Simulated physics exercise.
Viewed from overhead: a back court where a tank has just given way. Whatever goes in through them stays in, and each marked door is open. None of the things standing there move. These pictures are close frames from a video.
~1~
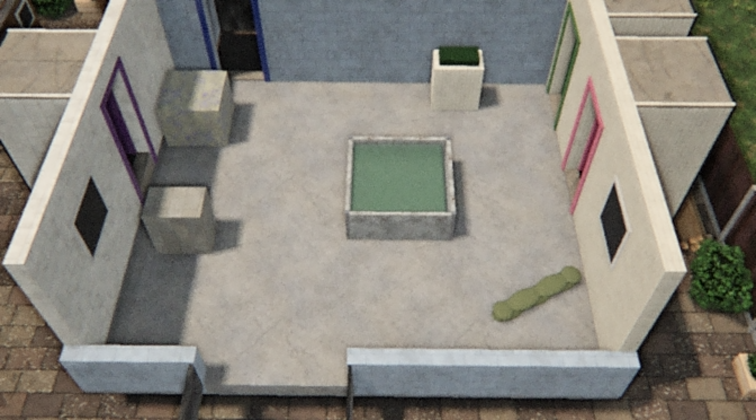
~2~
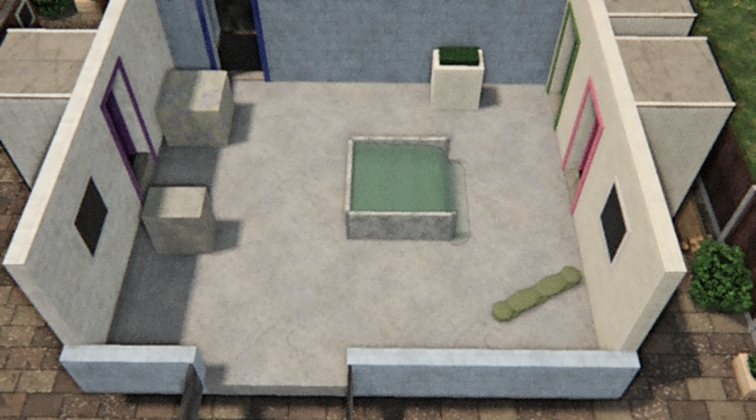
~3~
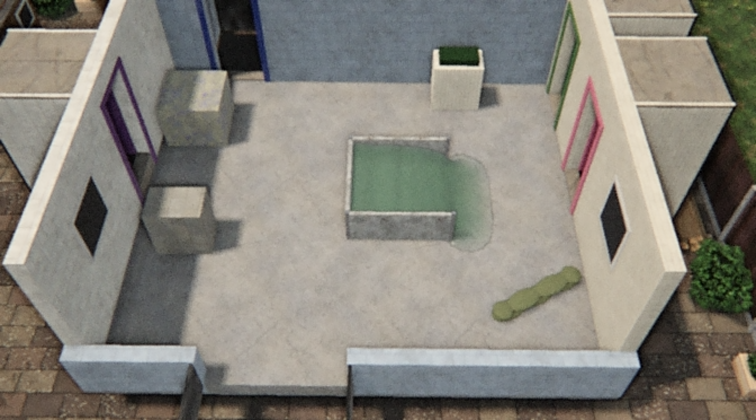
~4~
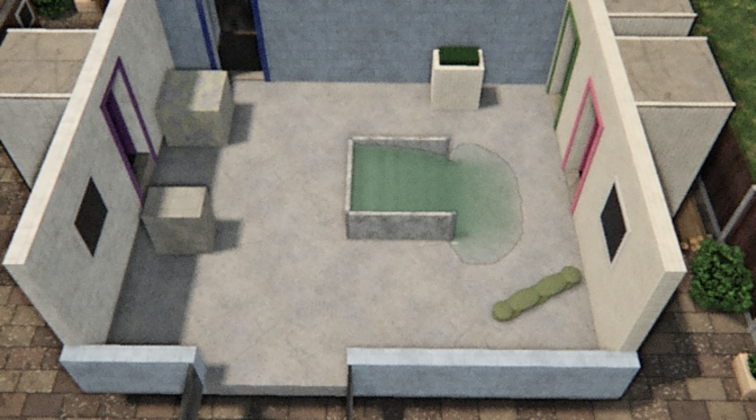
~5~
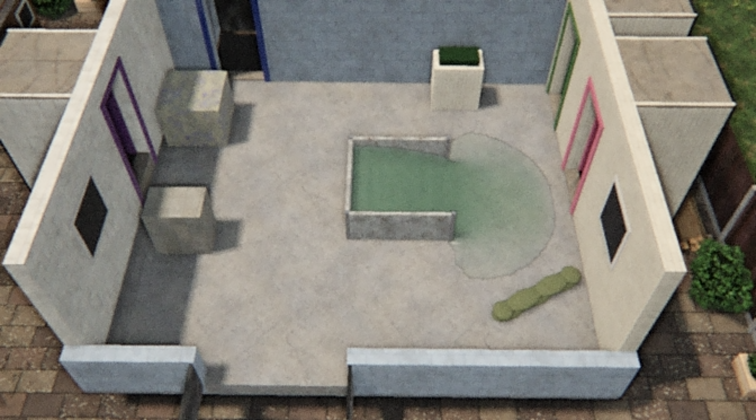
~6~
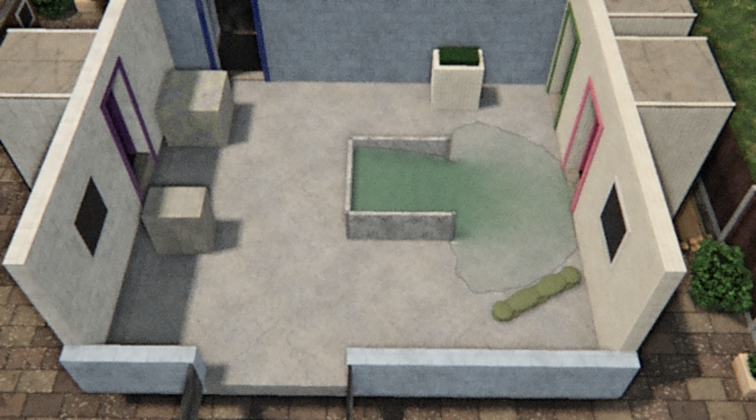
In this clip, a square tank of green water in a walled courtyard loses its right side, and the water pours out through the gap, spreading rightward across the paved floor in a widening, rounded sheet toward the pink-framed doorway.
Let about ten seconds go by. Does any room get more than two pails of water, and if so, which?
The pink door tips over the cap there; the blue door stays at or under the cap there; the green door tips over the cap there; the purple door stays at or under the cap there.
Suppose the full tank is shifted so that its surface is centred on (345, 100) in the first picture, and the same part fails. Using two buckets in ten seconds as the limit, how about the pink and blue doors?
Log: Pink breaks the limit; blue misses the mark.
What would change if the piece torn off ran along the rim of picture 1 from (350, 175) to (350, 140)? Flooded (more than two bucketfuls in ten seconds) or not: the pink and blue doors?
In brief, the pink door stops short; the blue door goes past the mark.
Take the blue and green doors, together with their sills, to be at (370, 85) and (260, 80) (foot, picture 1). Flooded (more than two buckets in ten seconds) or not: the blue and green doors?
One by one: The blue one is under; the green one holds.
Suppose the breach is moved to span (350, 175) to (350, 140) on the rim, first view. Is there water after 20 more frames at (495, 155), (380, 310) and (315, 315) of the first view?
Point by point: Untouched, untouched and untouched.
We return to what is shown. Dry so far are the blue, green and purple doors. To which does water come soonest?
Clearly the green one.
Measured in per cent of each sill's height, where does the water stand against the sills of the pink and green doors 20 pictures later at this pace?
Readings, in sequence: 220 percent and 320 percent.
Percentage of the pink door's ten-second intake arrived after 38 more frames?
Near 100 in a hundred.
A moment on, water covers 20 % of the floor; the pink door far over two buckets in, the blue door not reached, the green door wet at the sill, nothing in, the purple door not reached.
Next, water covers 25 % of the floor; the pink door far over two buckets in, the blue door not reached, the green door under two buckets in, the purple door not reached.
Then, water covers 35 % of the floor; the pink door far over two buckets in, the blue door not reached, the green door over two buckets in, the purple door not reached.
Later, water covers 60 % of the floor; the pink door far over two buckets in, the blue door wet at the sill, nothing in, the green door far over two buckets in, the purple door not reached.
In the end, water covers 85 % of the floor; the pink door far over two buckets in, the blue door wet at the sill, nothing in, the green door far over two buckets in, the purple door not reached.
